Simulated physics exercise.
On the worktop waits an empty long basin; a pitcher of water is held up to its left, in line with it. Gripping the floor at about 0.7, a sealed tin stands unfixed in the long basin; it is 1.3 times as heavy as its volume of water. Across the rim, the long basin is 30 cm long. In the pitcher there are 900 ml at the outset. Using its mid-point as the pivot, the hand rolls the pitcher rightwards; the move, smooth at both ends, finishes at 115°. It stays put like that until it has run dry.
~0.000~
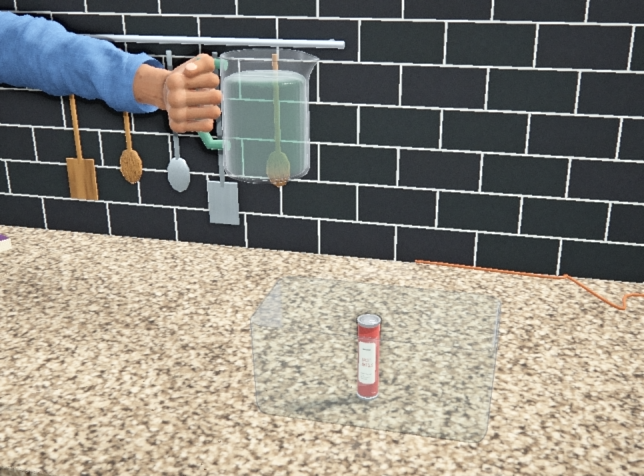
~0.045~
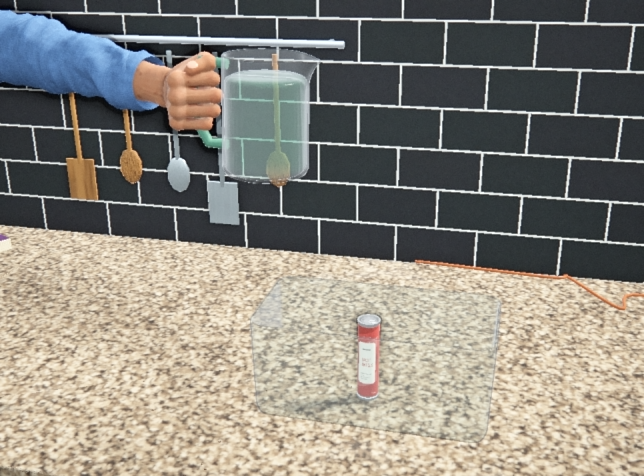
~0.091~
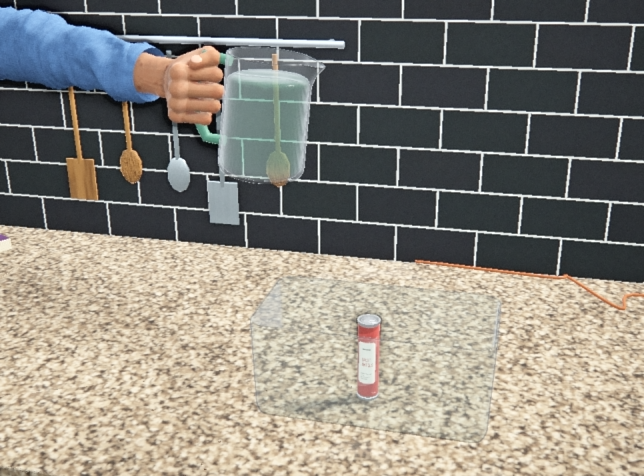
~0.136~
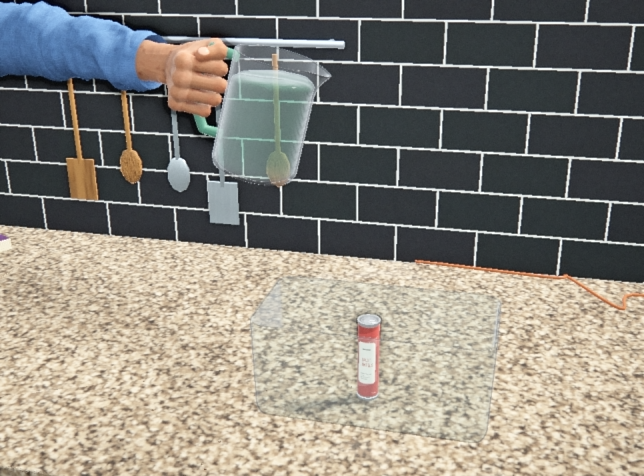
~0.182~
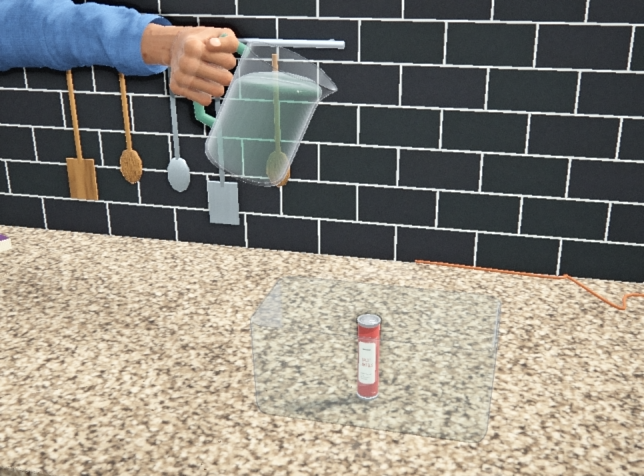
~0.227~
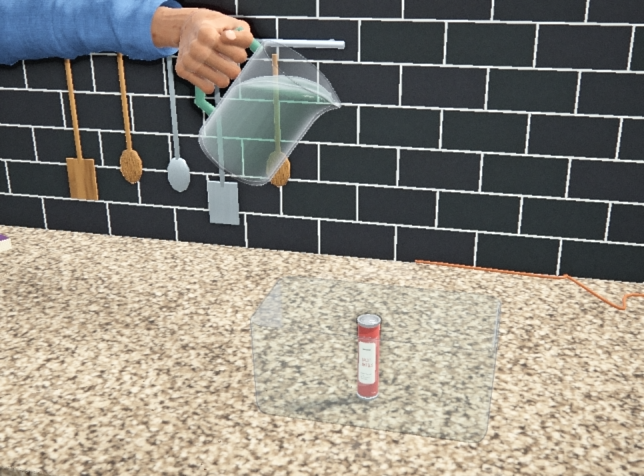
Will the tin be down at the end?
It is going to cope.
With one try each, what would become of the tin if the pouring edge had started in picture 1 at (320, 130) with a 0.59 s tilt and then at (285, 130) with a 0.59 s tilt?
Trial 1 - tin tips; trial 2 - tin tips.
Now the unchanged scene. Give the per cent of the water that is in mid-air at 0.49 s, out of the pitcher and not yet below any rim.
Near 36 per cent at that time.
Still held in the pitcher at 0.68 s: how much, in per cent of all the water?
I'd say some 14 per cent remains.
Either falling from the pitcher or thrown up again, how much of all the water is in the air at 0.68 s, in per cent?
Near 34 per cent, I'd say.
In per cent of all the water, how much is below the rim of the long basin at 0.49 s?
Near 4 in a hundred.
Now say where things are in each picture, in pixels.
The first frame shows tilt 0°; pouring edge (318, 59); surface from (228, 75) to (306, 79); the long basin's rim runs from (266, 300) to (498, 324); the tin's top is at (369, 323).
The second frame shows tilt 2°; pouring edge (320, 61); surface from (229, 75) to (307, 79).
The third frame shows tilt 7°; pouring edge (324, 66); surface from (232, 74) to (310, 81).
The fourth frame shows tilt 14°; pouring edge (330, 75); surface from (233, 81) to (315, 84).
The fifth frame shows tilt 25°; pouring edge (337, 89); surface from (230, 98) to (323, 88).
The sixth frame shows tilt 37°; pouring edge (341, 106); surface from (222, 104) to (333, 95).
By 0.49 s the tilt is 106° and 61 per cent is still to pour; the tin stands where it began.
By 0.68 s the tilt is 115° and 15 per cent is still to pour; the tin stands where it began.
By 0.87 s the tilt is 115° and 1 per cent is still to pour; the tin stands where it began.
By 1.09 s the tilt is 115° and 0 per cent is still to pour; the tin stands where it began.
At rest the tin stands where it began.
